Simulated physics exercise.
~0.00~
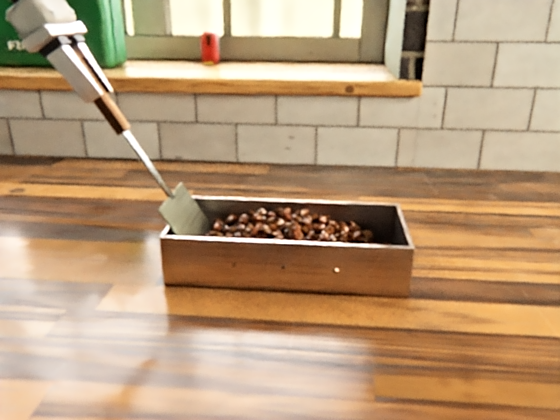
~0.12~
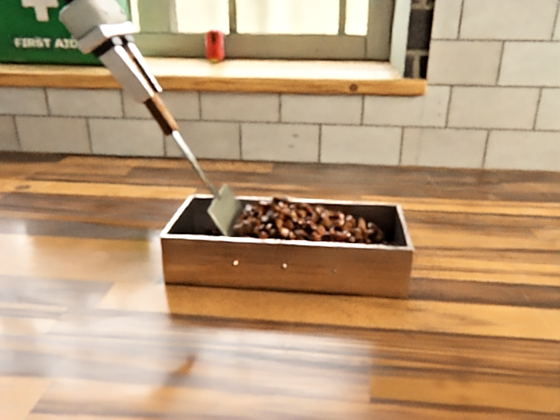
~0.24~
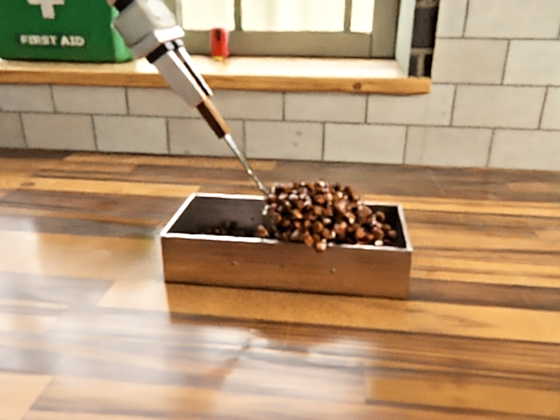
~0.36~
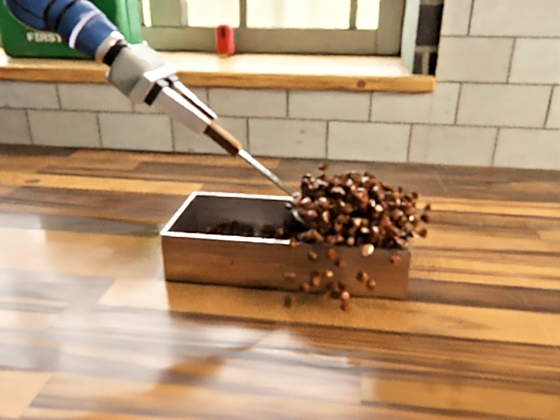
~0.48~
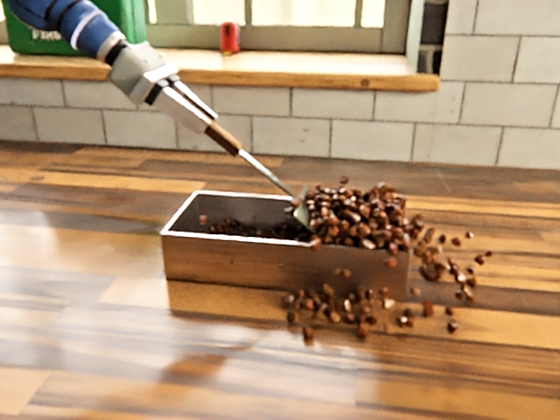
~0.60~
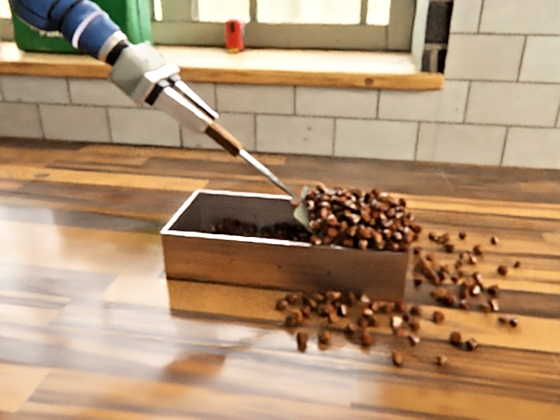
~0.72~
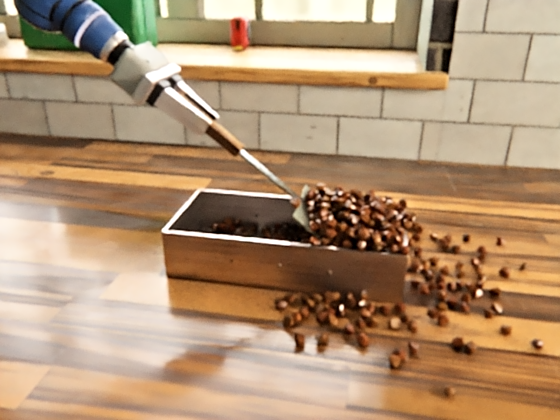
A robot arm holding a flat metal turner dips its blade into the left end of a rectangular tin of small brown pellets on a striped wooden counter. It pushes to the right, and the pellets bunch into a mound ahead of the blade, leaving the left part of the tin sparser. The mound rises above the rim, then spills over the front and right sides as the blade tilts lower. The arm almost stops while loose pellets scatter across the wood. At the end, most remain heaped in the tin's right half, with a smaller share strewn on the counter.
